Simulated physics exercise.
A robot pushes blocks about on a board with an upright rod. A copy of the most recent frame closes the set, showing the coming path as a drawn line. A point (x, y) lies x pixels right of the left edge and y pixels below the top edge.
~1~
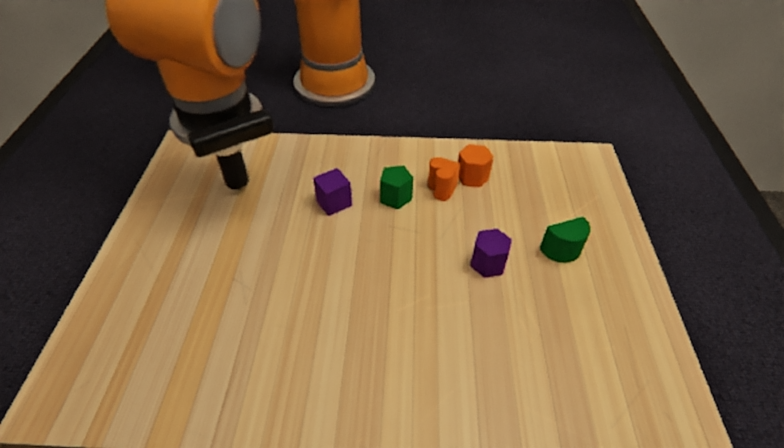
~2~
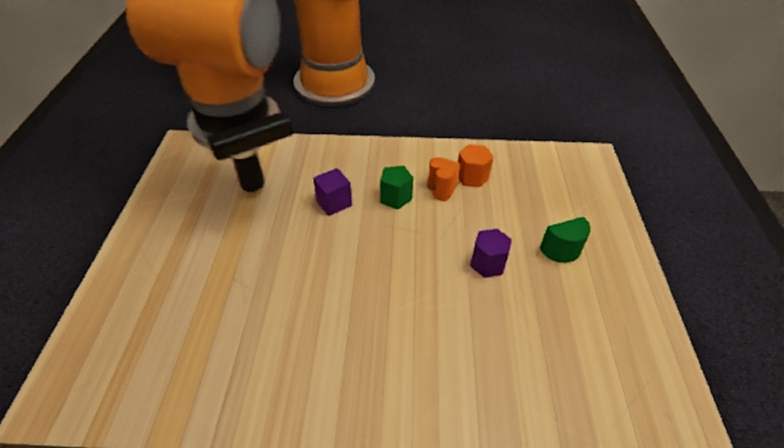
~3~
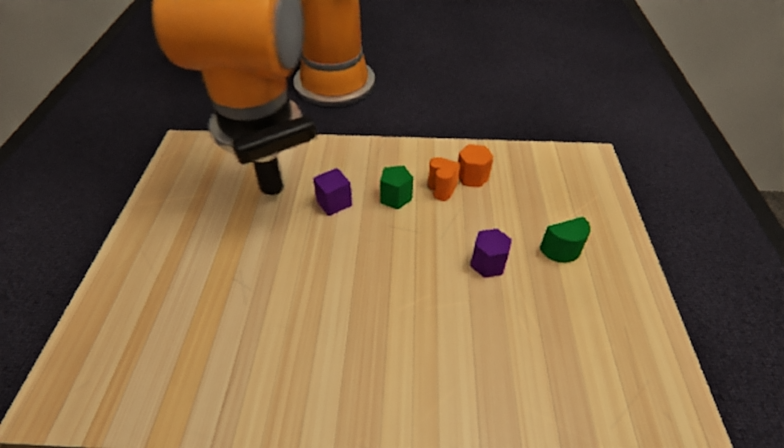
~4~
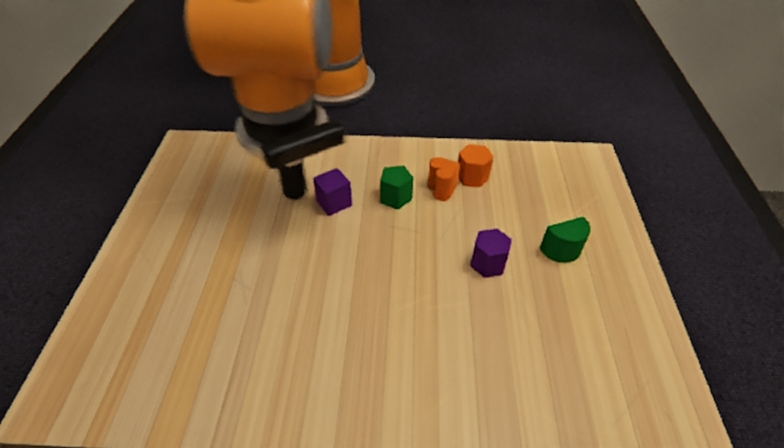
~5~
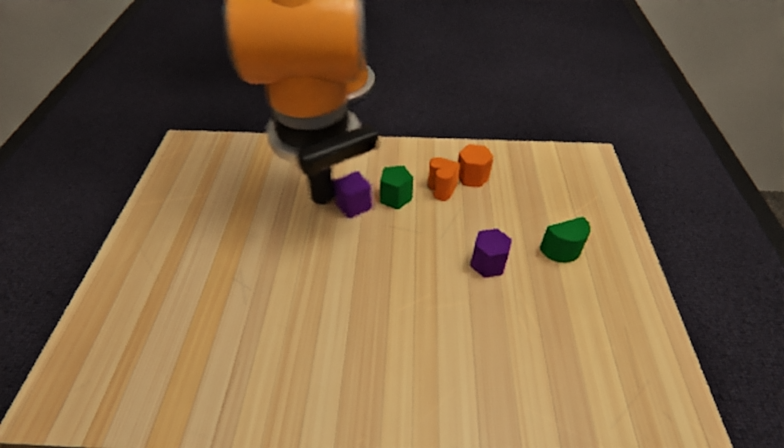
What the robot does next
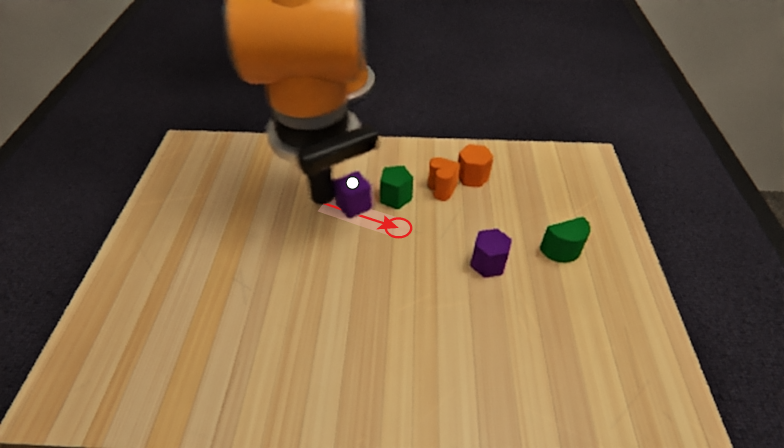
The clip opens on a wooden board with six purple, green and orange blocks, and an orange robot arm holding a dark rod near the upper left. The arm moves the rod rightward to the nearest purple block, then pushes that block a short way right, closer to the green one.
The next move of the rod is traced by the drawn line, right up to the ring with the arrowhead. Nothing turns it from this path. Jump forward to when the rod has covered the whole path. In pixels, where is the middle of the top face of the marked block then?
Close to (422, 192).
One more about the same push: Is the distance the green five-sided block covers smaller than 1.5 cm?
I'd say no.
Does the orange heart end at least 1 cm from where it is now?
No, that is not what happens.
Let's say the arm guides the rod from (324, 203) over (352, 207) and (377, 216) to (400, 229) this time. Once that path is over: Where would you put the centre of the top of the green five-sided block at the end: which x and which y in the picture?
Its top middle: (421, 173).
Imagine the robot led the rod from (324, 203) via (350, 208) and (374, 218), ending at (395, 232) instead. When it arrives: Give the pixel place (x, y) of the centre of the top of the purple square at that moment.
Its top middle is near (420, 196).
Drawn move, straight from (324, 203) to (398, 228); the dot is on the purple square.
On the path given first. One third of the way, rod (348, 205); purple square (379, 188), turned 15° anticlockwise; green five-sided block (404, 173), turned 20° anticlockwise.
Two thirds of the way, rod (373, 214); purple square (404, 191), turned 35° anticlockwise; green five-sided block (413, 171), turned 60° anticlockwise.
At the end, rod (399, 222); purple square (422, 192), turned 75° anticlockwise; green five-sided block (415, 169), turned 70° anticlockwise; orange heart still.
